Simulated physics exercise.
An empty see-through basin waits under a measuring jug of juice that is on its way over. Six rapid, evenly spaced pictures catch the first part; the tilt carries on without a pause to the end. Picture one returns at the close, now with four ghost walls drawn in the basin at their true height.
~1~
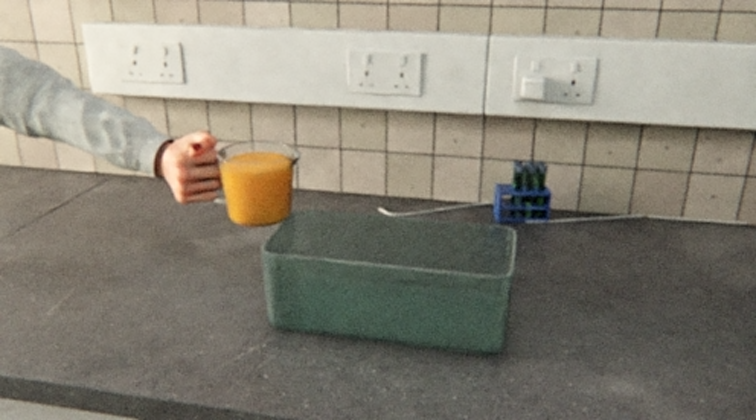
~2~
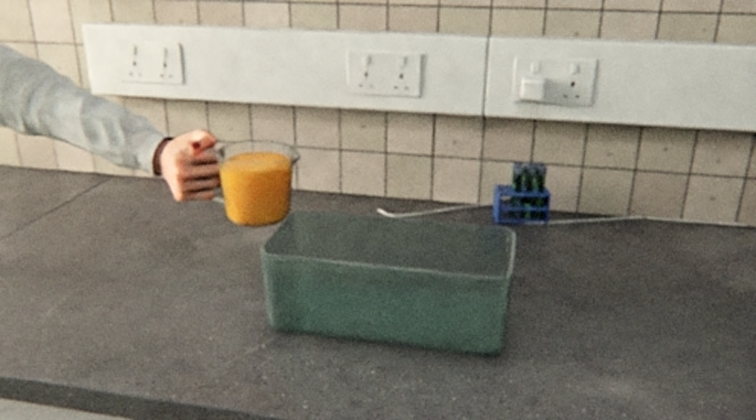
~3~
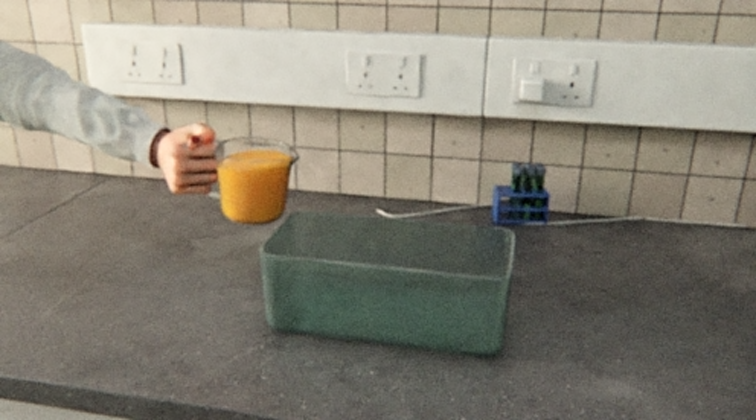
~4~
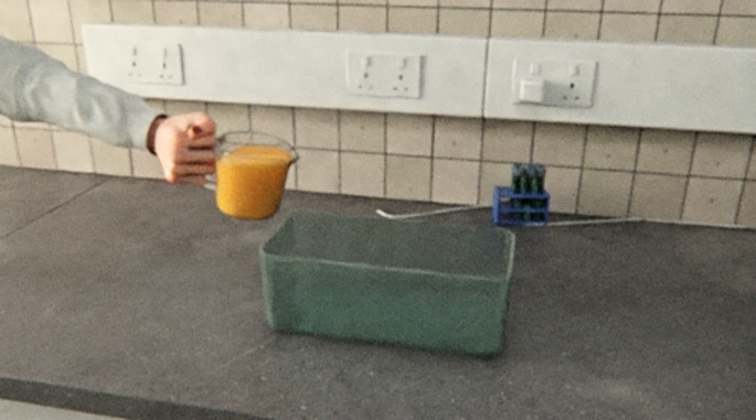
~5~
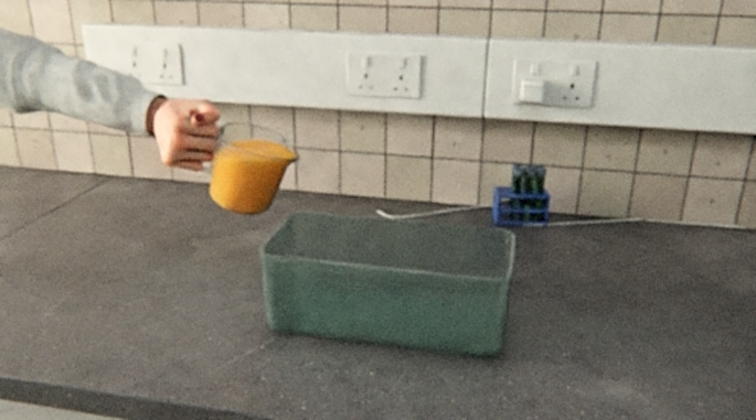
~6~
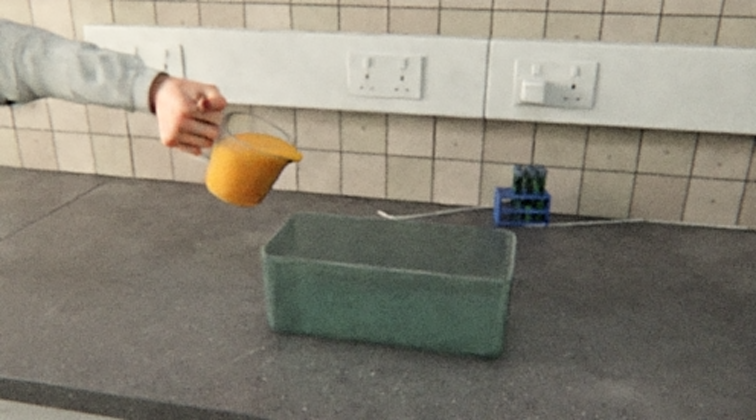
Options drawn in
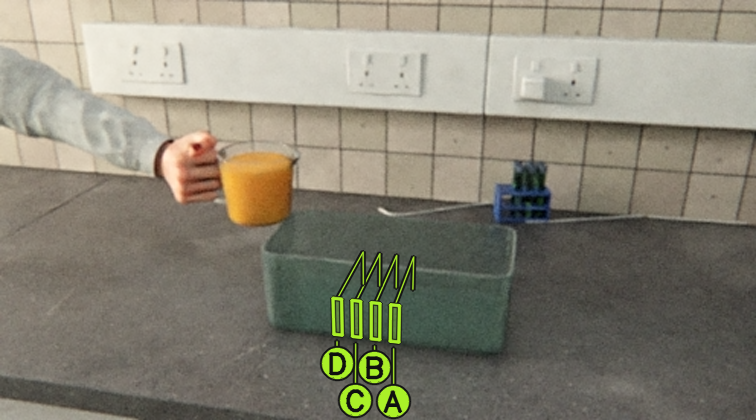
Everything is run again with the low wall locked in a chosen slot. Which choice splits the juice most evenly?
C.
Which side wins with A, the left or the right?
The left side.
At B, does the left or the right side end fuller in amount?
The left one.
In lime, A at (393, 348); B at (374, 345); C at (355, 343); D at (337, 341).
If A is chosen, about 93 % ends left of the wall and 4 % right of it; 3 % is lost outside.
If B is chosen, about 95 % ends left of the wall and 4 % right of it.
If C is chosen, about 45 % ends left of the wall and 54 % right of it.
If D is chosen, about 10 % ends left of the wall and 89 % right of it.
